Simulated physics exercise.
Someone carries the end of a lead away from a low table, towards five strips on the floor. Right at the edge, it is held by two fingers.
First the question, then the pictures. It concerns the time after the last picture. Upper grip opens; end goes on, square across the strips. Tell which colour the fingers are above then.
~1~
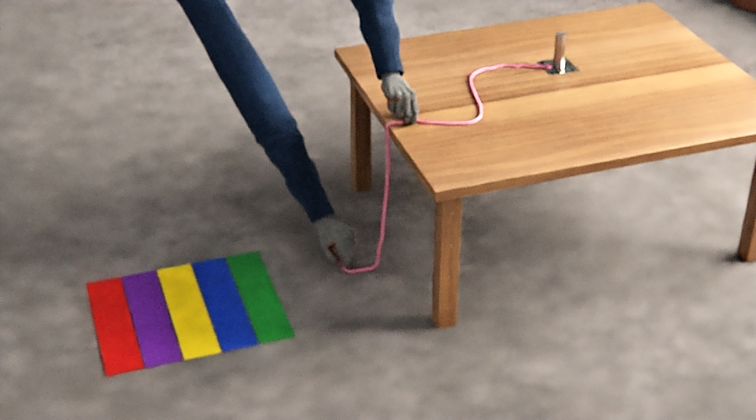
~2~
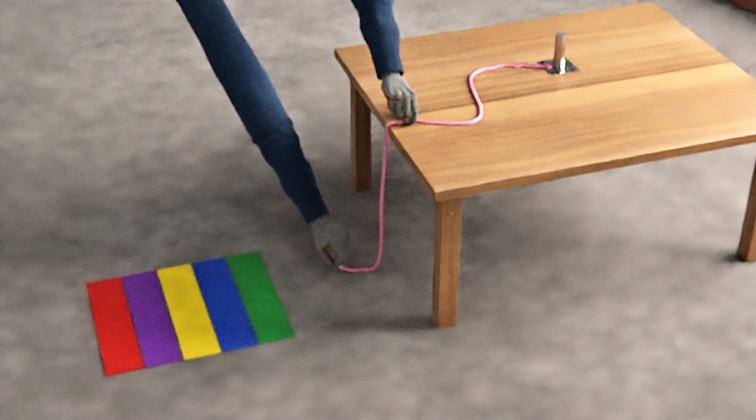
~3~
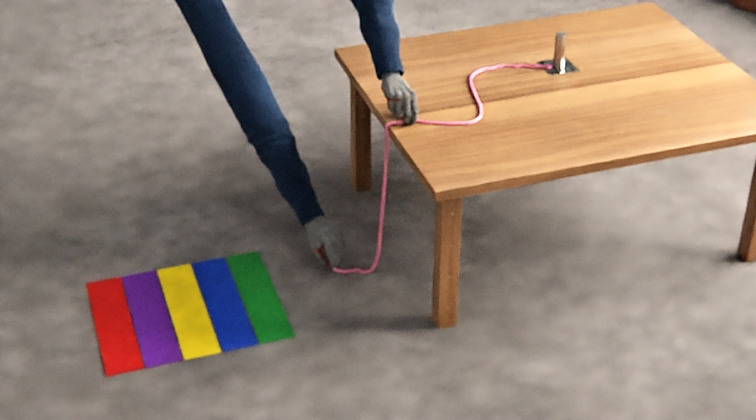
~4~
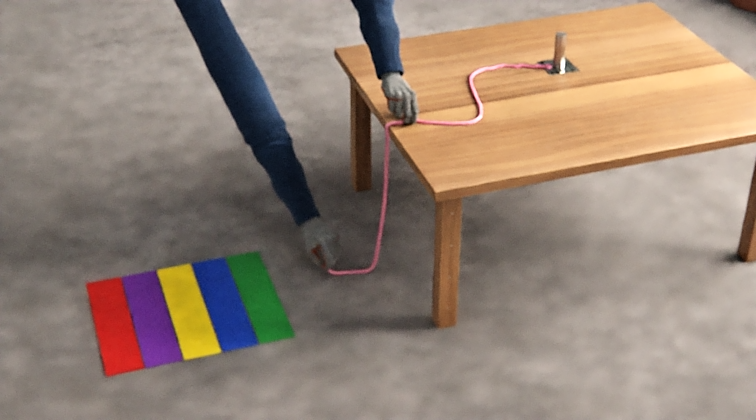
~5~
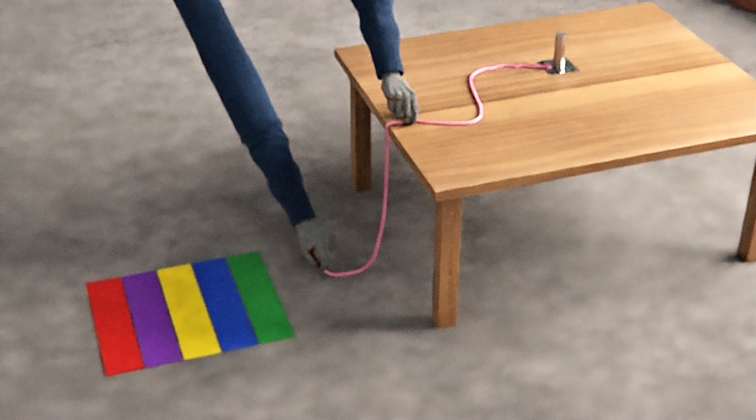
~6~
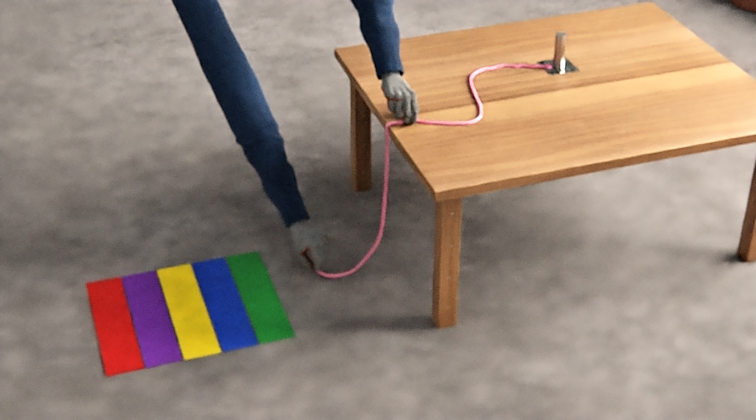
They are above purple.
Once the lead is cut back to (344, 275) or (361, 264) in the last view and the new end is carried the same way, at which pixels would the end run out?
Going through both, you get (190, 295) and then (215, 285).
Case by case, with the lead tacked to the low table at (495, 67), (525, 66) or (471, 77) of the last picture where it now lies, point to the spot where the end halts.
Pixel spots, one per try: About (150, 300), (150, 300), (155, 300).
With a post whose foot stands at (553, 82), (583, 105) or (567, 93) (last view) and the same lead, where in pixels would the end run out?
In order, it comes out close to (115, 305), (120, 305) and (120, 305).
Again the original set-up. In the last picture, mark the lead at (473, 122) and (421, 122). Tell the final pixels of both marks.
Roughly at (389, 112), and the other roughly at (345, 140).
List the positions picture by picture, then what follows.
The first frame shows end (340, 263); green (271, 323); blue (234, 331); yellow (198, 339); purple (159, 346); red (121, 354).
The second frame shows end (335, 264); lead through (517, 67) (471, 85) (477, 120) (398, 123) (382, 190) (380, 252).
The third frame shows end (329, 265).
The fourth frame shows end (325, 266); lead through (517, 67) (471, 85) (477, 120) (398, 123) (386, 189) (377, 253).
The fifth frame shows end (320, 267).
The sixth frame shows end (314, 268); lead through (517, 67) (471, 85) (477, 120) (398, 123) (386, 189) (372, 251).
Soon after, end near (209, 289); over blue.
After that, end near (167, 297); over yellow.
At the stop, end near (142, 302); over purple. It gets as far as the purple strip.
